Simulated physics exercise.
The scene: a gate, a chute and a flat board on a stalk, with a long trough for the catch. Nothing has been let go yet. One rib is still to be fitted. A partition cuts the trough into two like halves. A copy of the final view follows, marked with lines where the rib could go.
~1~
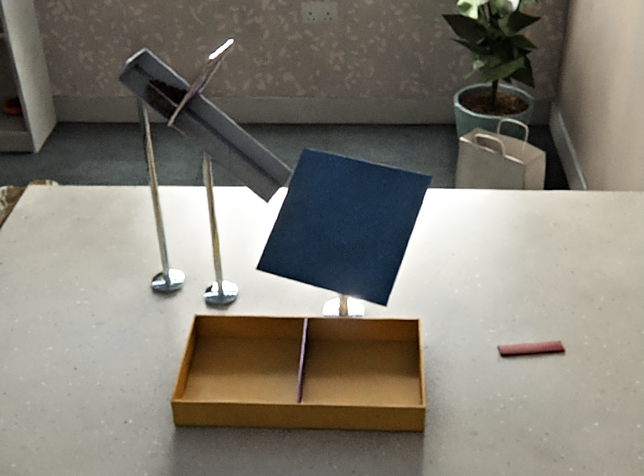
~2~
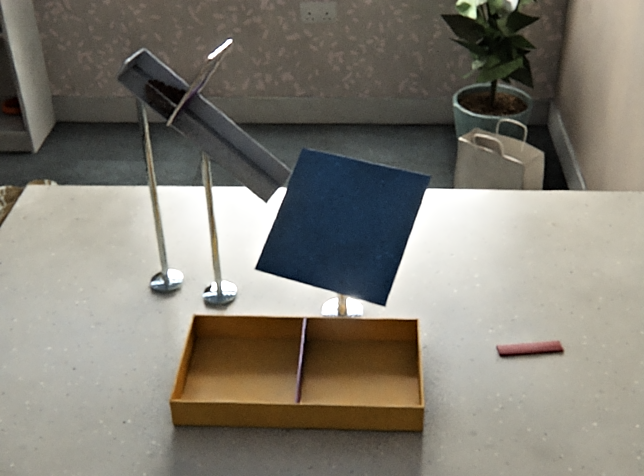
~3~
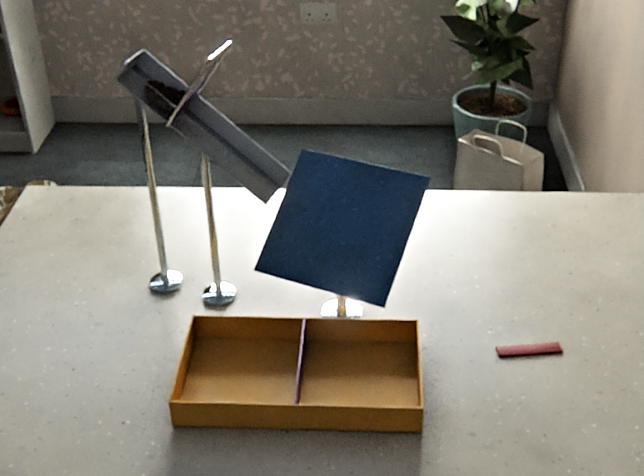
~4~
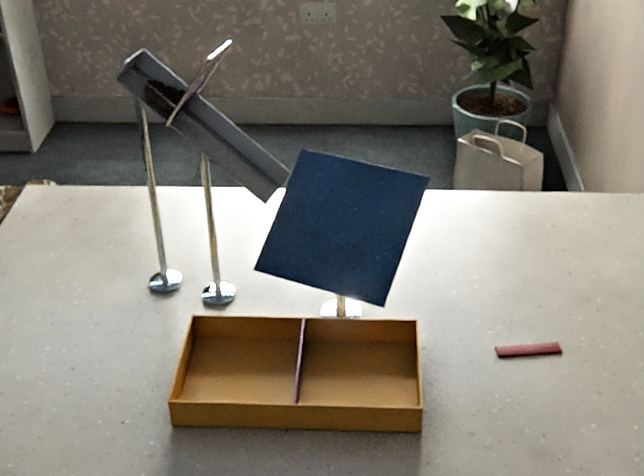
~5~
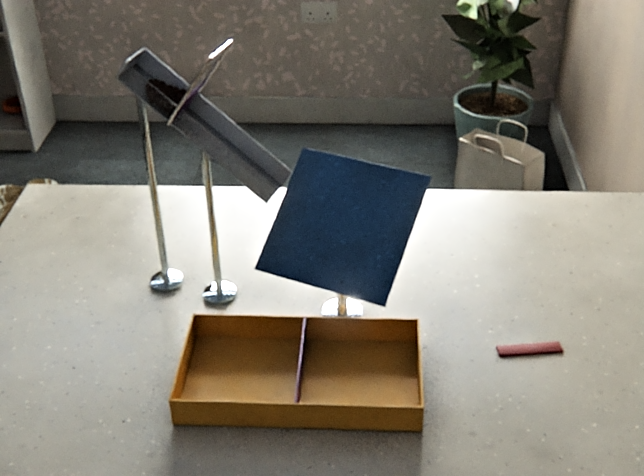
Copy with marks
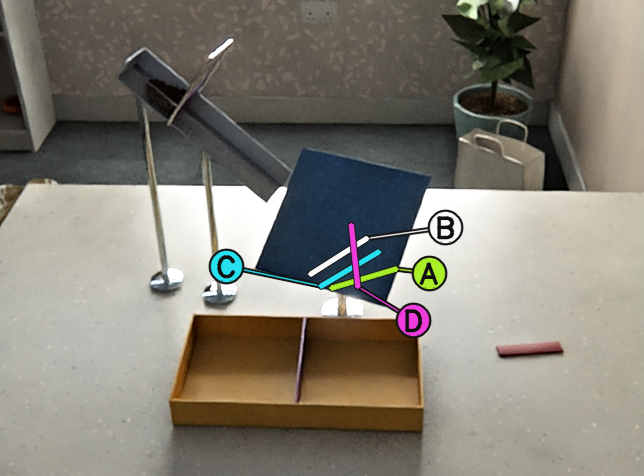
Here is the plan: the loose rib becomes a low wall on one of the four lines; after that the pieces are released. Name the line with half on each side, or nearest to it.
Line A.
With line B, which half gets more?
The left half.
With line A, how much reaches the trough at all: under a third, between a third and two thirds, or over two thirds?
Over two thirds.
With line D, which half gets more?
More lands on the right.
On the marked copy, line A from (396, 269) to (331, 288); line B from (366, 238) to (310, 274); line C from (378, 252) to (321, 286); line D from (351, 225) to (357, 286).
If A is chosen, of what is caught, roughly half in the left half, roughly half in the right.
If B is chosen, of what is caught, almost all in the left half, about a tenth in the right.
If C is chosen, of what is caught, almost all in the left half, about a tenth in the right.
If D is chosen, of what is caught, about a tenth in the left half, the larger part in the right.
